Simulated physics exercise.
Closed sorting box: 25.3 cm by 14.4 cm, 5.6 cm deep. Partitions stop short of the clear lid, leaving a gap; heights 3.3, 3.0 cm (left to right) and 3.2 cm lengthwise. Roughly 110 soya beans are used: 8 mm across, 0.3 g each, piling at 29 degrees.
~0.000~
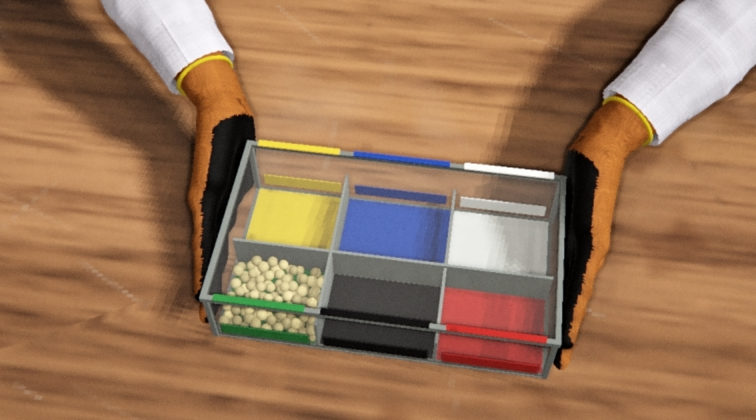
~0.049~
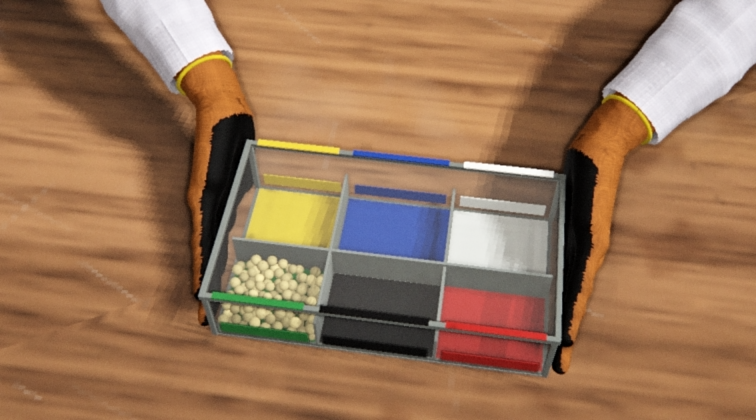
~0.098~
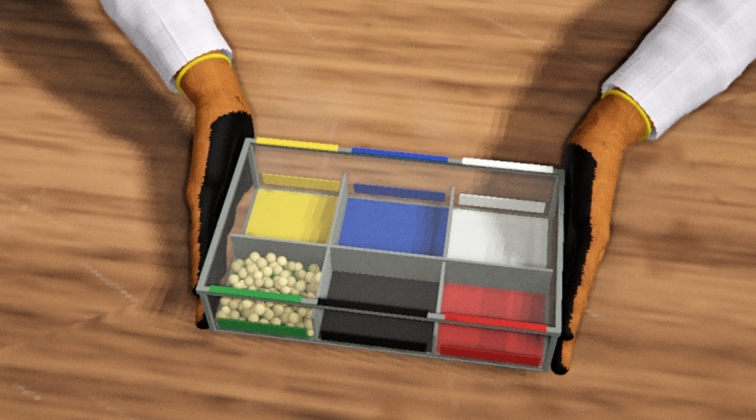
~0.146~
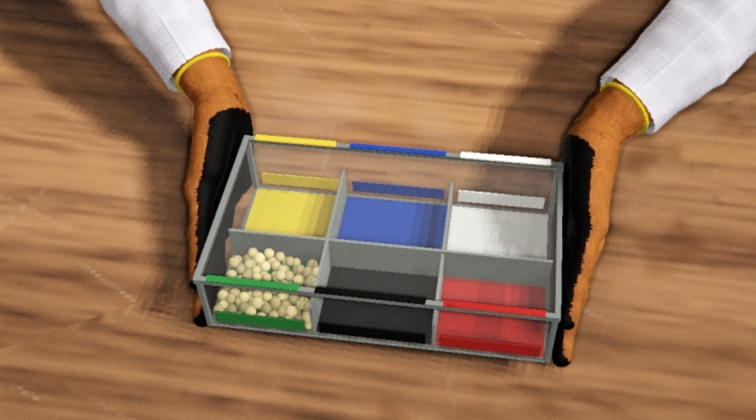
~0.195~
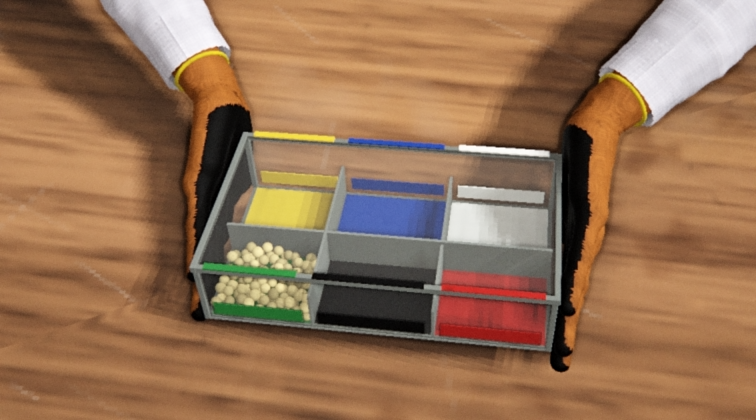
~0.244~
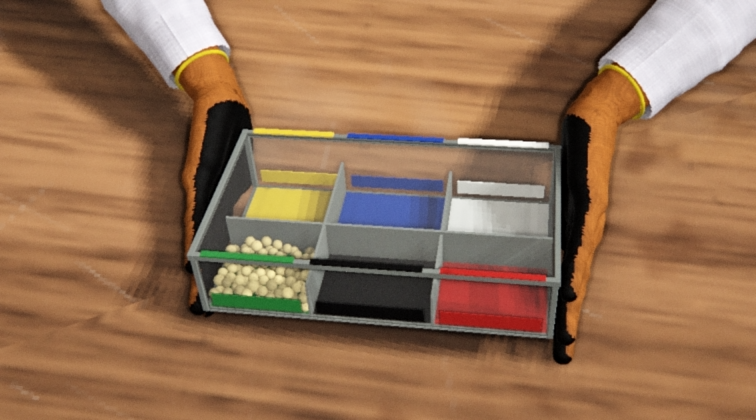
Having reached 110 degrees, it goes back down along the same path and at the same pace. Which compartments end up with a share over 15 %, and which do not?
As I see it, red: It'll probably finish at or short of fifteen percent of the pieces; blue: It'll probably finish at or short of fifteen percent of the pieces; green: It'll probably finish at or short of fifteen percent of the pieces; yellow: It'll probably finish past fifteen percent of the pieces; white: It'll probably finish at or short of fifteen percent of the pieces; black: It'll probably finish at or short of fifteen percent of the pieces.
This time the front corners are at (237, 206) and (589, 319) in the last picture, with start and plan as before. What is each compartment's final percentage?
In per cent, the final split is red 0, blue 5, green 0, yellow 0, white 95, black 0.
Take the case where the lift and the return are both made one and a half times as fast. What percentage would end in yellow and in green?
Result: Yellow = 95 %; green = 10 %.
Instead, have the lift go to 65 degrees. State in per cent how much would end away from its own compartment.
I'd say close to 5 percent.
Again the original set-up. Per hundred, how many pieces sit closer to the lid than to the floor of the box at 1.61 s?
Some 70 per cent.
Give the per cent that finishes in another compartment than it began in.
It works out to about 90 per cent.
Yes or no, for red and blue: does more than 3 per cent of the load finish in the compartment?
As for red, not so, and as for blue, not so.
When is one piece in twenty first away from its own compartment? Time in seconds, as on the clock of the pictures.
At about 1.25 s.
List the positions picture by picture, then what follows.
The first picture shows box tilt 0 degrees, front corners at (206, 296) and (555, 341); green 100 %.
The second picture shows box tilt 1 degrees, front corners at (206, 294) and (555, 338).
The third picture shows box tilt 3 degrees, front corners at (203, 288) and (555, 329).
The fourth picture shows box tilt 6 degrees, front corners at (200, 278) and (555, 315), lowest corner left back.
The fifth picture shows box tilt 10 degrees, front corners at (197, 266) and (555, 298), lowest corner left back.
The sixth picture shows box tilt 13 degrees, front corners at (195, 254) and (555, 280), lowest corner left back; green 100 %. The box's pace is about 70 degrees a second.
Then, at 1.61 s, tilt 110 degrees; green 45 %, yellow 55 %.
After 2.52 s, tilt 51 degrees; green 10 %, yellow 90 %.
After 3.43 s, tilt 0 degrees; green 10 %, yellow 90 %.
By 3.9 s all is still; red 0 %, blue 0 %, green 10 %, yellow 95 %, white 0 %, black 0 %.
